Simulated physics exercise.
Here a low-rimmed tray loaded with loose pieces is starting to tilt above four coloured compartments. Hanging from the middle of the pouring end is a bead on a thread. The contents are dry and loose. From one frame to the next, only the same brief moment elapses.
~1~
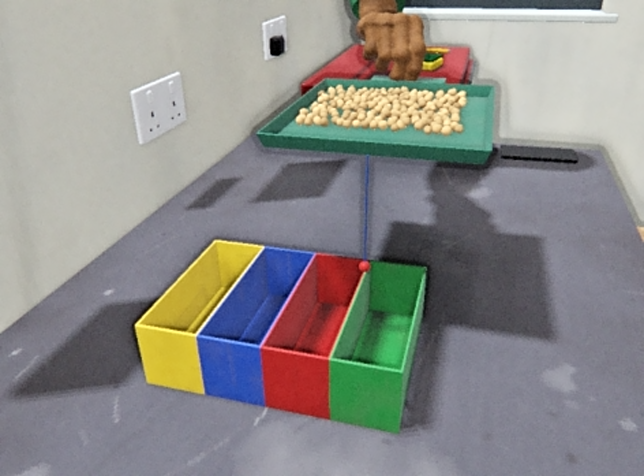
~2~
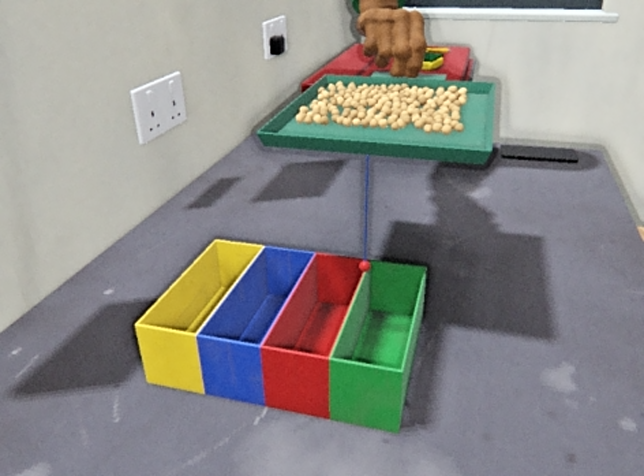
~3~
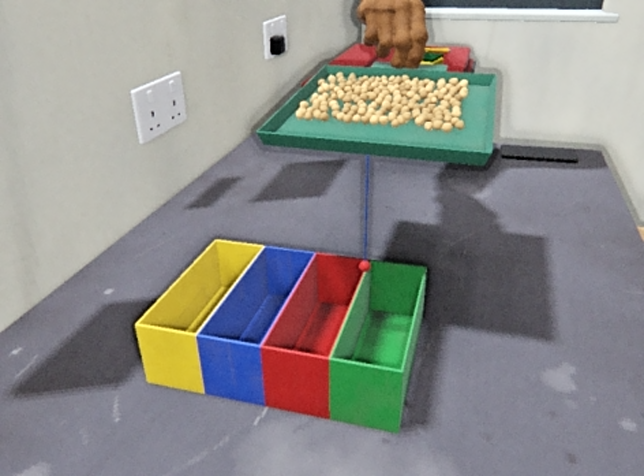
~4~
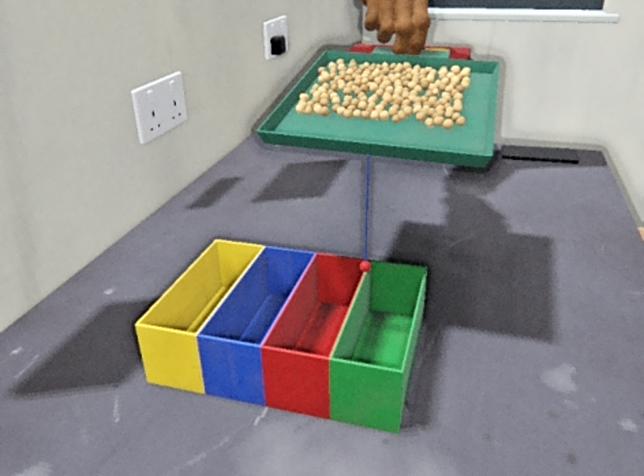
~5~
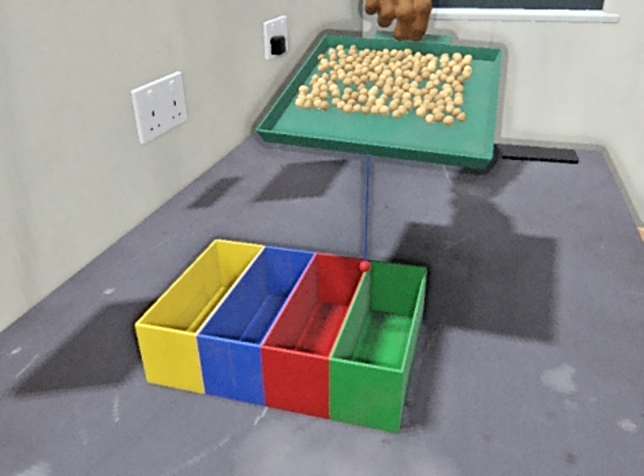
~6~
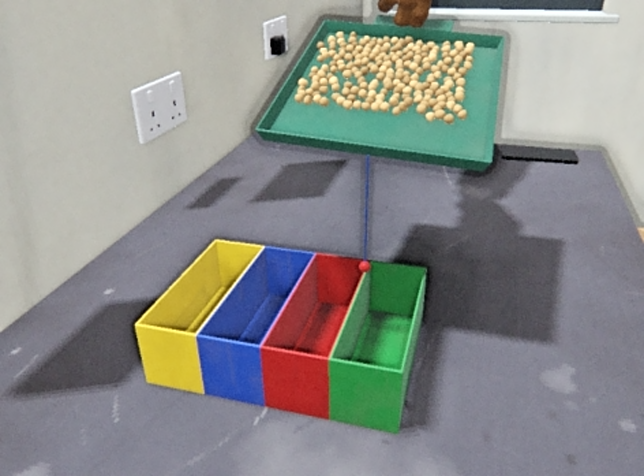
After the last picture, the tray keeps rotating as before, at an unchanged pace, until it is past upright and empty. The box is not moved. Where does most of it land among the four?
Most of it lands in the green cell.
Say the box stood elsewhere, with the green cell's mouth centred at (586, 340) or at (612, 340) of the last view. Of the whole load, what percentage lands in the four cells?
About 80 in a hundred, then about 80 in a hundred.
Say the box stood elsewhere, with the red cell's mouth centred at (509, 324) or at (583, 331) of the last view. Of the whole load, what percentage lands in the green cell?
Respectively 0 % and 0 %.
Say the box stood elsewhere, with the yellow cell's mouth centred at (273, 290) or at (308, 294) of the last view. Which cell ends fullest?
Going by the two tries in order: The green cell, then the cell in red.
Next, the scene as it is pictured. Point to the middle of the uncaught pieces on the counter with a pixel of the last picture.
Near (470, 385).
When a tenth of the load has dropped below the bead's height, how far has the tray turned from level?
I'd put it at about 65 degrees.
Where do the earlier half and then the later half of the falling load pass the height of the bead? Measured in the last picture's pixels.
Starting near (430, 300), moving on to near (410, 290).
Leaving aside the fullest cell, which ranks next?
Place 2: Red.
Just after the last frame, tray tipped steeply; the larger part on the tray; just a few in the green cell; just a few in the red cell; about a tenth falling or outside the box.
A moment on, tray tipped right over; roughly a quarter on the tray; about a tenth in the green cell; about a tenth in the red cell; just a few in the blue cell; roughly half falling or outside the box.
Further on, tray tipped past a quarter turn; roughly a third in the green cell; about a tenth in the red cell; just a few in the blue cell; roughly half falling or outside the box.
When it is over, tray tipped past a quarter turn; roughly a third in the green cell; about a tenth in the red cell; just a few in the blue cell; not one in the yellow cell; roughly half outside the box.
